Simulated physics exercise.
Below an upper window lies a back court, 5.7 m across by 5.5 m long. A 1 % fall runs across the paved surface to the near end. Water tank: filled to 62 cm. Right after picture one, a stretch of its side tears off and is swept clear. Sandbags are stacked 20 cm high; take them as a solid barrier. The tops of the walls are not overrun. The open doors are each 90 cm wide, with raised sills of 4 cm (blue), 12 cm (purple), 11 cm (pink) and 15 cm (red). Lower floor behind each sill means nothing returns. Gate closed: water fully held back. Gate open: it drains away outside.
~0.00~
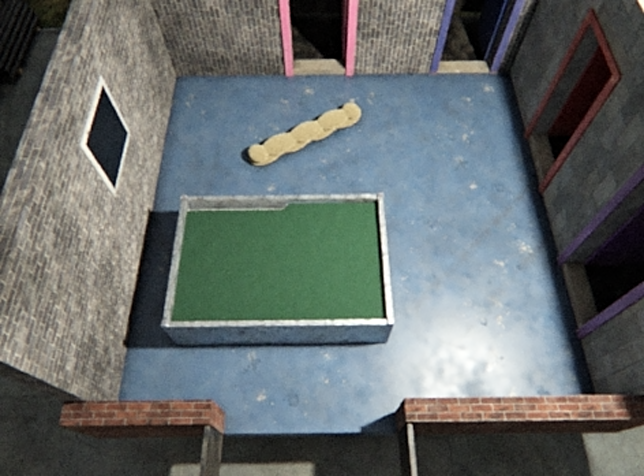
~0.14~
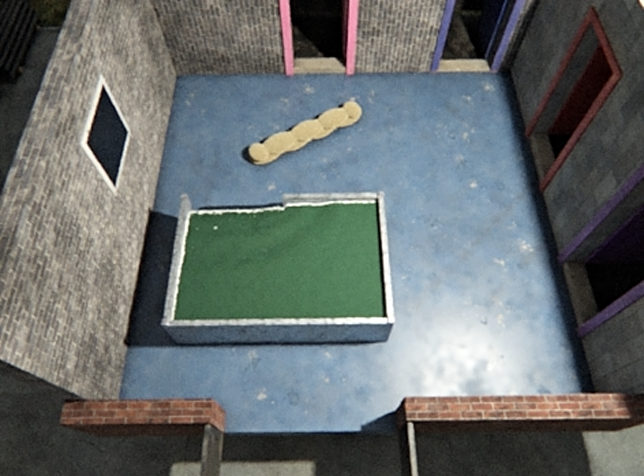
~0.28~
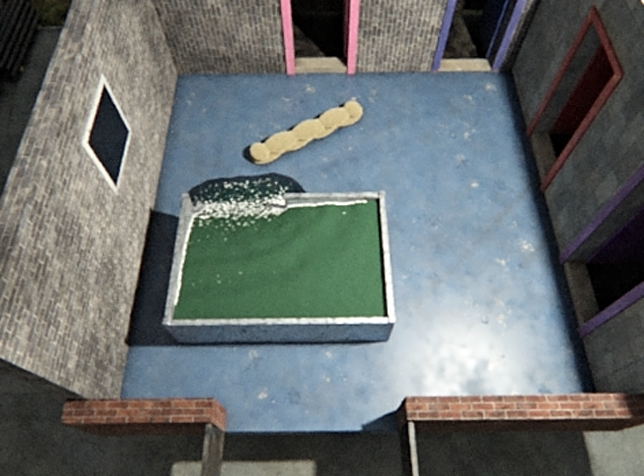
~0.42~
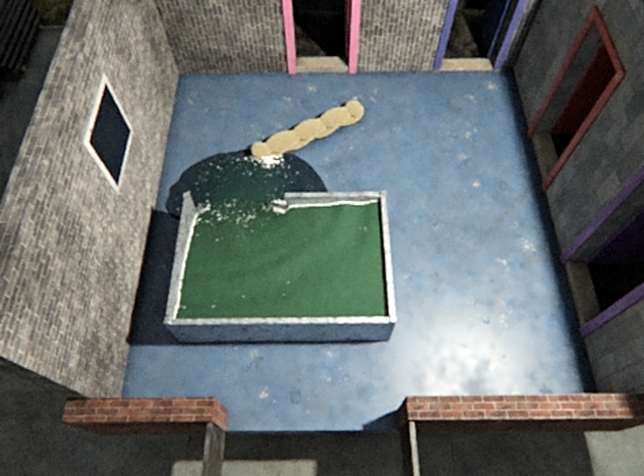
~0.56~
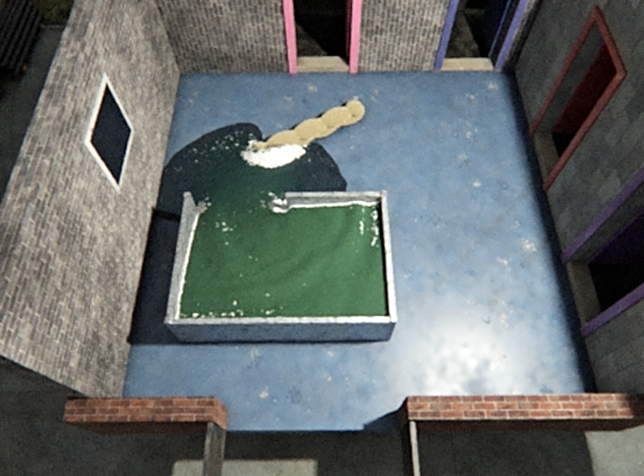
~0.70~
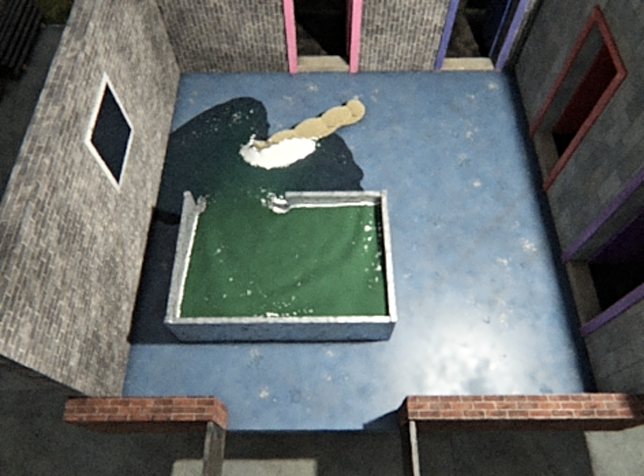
Water pours through a gap in the tank's far side and spreads around the sandbags.
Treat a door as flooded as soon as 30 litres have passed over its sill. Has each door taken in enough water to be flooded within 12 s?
My prediction: Blue door: Limit broken, purple door: Limit unbroken, pink door: Limit unbroken, red door: Limit unbroken.
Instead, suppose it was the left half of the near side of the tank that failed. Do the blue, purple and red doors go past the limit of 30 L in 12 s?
Blue falls short; purple falls short; red falls short.
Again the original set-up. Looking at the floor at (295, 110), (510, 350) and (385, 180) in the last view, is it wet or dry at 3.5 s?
Listed in turn: Swamped / spared so far / swamped.
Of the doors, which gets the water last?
The purple door.
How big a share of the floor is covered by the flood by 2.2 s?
Some 45 per cent of it.
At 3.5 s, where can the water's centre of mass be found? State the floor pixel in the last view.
Around (294, 178) in the last picture.
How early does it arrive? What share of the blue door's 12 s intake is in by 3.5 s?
Estimate: Around 0 per cent.
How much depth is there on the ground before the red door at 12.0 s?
Roughly 6.5 centimetres.
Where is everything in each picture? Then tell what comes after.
The first picture shows the water tank at (281, 259) is whole and still, 62 cm deep.
In the second picture, water pours out on the water tank's far side and has run 0.7 m, to a hidden place; typically 5 cm deep outside, 62 cm at the water tank's back.
In the third picture, the front is at (288, 182), 1.0 m from the gap on the water tank's far side; 1.0 m2 of floor is under water; 62 cm left at the back of the water tank.
In the fourth picture, the front is at (290, 159), 1.3 m from the gap on the water tank's far side; 2.0 m2 of floor is under water; 62 cm left at the back of the water tank.
In the fifth picture, water pours out on the water tank's far side and has run 1.8 m, to (235, 128); typically 6 cm deep outside, 59 cm at the water tank's back.
In the sixth picture, water pours out on the water tank's far side and has run 2.3 m, to (237, 102); typically 5 cm deep outside, 52 cm at the water tank's back.
After 1.4 s water covers 25 % of the floor and is deepest (56 cm) near (180, 76); blue door not reached, purple door not reached, pink door not reached, red door not reached.
After 2.2 s water covers 45 % of the floor and is deepest (45 cm) near (191, 76); blue door not reached, purple door not reached, pink door 8 cm at the sill, 0 L in, red door not reached.
After 3.5 s water covers 60 % of the floor and is deepest (26 cm) near (351, 107); blue door 9 cm at the sill, 0 L in, purple door not reached, pink door 11 cm at the sill, 3 L in, red door 10 cm at the sill, 0 L in.
After 7.0 s water covers 90 % of the floor and is deepest (17 cm) near (501, 406); blue door 10 cm at the sill, 66 L in, purple door 5 cm at the sill, 0 L in, pink door 12 cm at the sill, 15 L in, red door 10 cm at the sill, 6 L in.
After 12.0 s water covers 95 % of the floor and is deepest (13 cm) near (547, 406); blue door 6 cm at the sill, 121 L in, purple door 12 cm at the sill, 1 L in, pink door 5 cm at the sill, 16 L in, red door 6 cm at the sill, 6 L in.
